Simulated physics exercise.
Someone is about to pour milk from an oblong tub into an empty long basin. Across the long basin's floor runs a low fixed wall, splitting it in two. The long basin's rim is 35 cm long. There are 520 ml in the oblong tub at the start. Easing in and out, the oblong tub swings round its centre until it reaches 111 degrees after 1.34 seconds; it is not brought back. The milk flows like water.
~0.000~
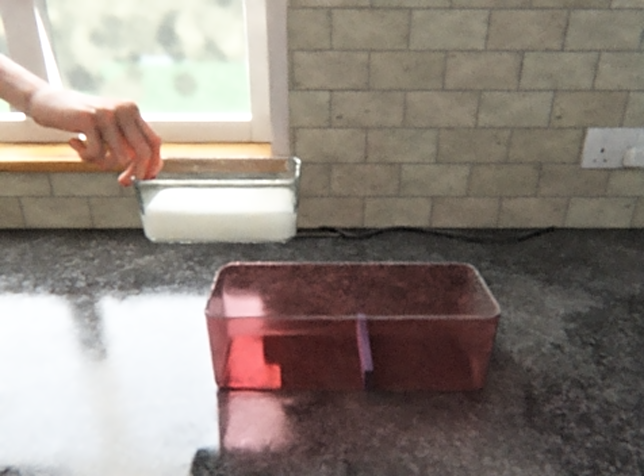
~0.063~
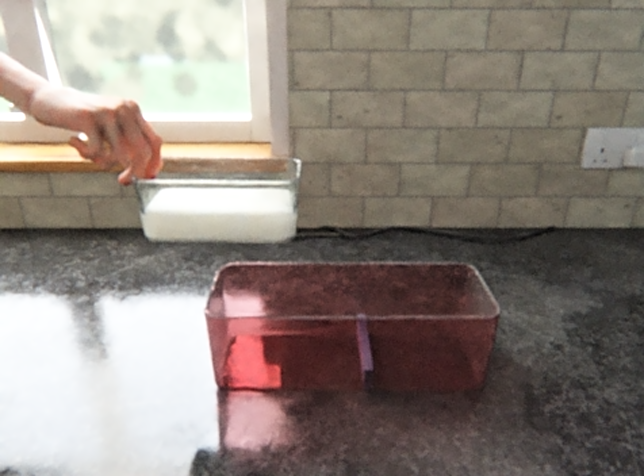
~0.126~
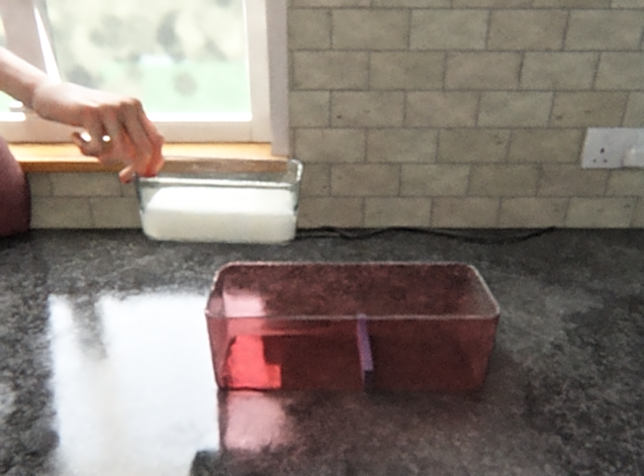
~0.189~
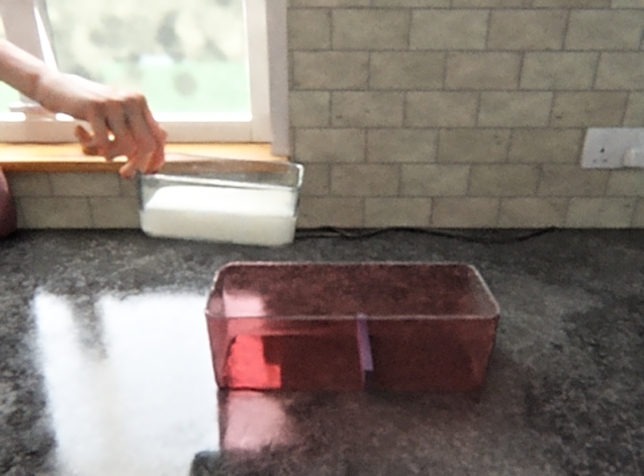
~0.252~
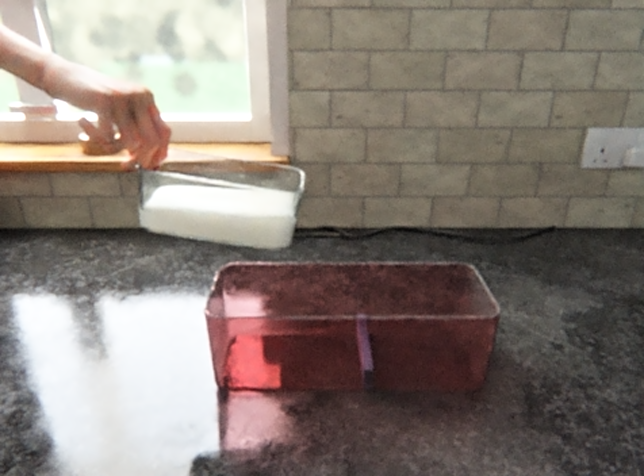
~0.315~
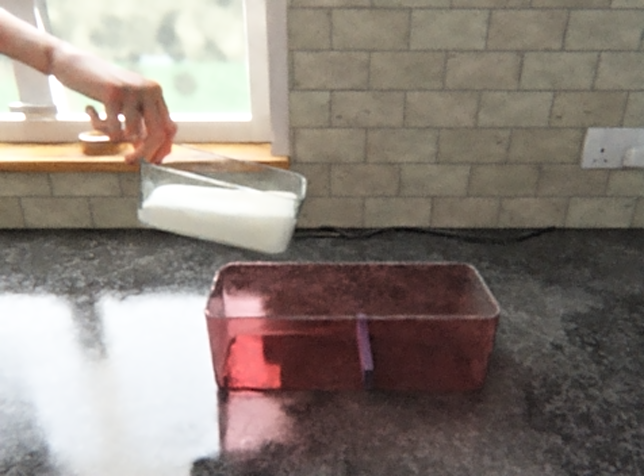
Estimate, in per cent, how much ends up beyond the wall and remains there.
Roughly 6 % ends up beyond the wall.
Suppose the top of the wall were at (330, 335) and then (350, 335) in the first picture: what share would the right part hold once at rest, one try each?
Try 1: 45 %; try 2: 20 %.
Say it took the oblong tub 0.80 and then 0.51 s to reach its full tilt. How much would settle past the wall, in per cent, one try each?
Respectively about 20 and 30 percent.
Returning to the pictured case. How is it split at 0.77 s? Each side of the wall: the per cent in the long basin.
Around 26 on the left side and 0 on the right side.
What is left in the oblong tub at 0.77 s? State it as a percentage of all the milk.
I'd put it near 46 percent.
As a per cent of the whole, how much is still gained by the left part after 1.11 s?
10 %.
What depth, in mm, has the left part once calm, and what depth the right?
About 20 mm left, about 2 mm right.
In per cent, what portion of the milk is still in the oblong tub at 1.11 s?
Around 8 in a hundred.
By 0.77 s the tilt is 69° and 46 per cent is still to pour, 26 is left of the wall and 0 right of it.
By 1.11 s the tilt is 103° and 8 per cent is still to pour, 83 is left of the wall and 5 right of it.
By 1.46 s the tilt is 111° and 0 per cent is still to pour, 93 is left of the wall and 6 right of it.
By 1.84 s the tilt is 111° and 0 per cent is still to pour, 93 is left of the wall and 6 right of it.
At rest 93 per cent lies left of the wall, 6 right of it and 1 outside.
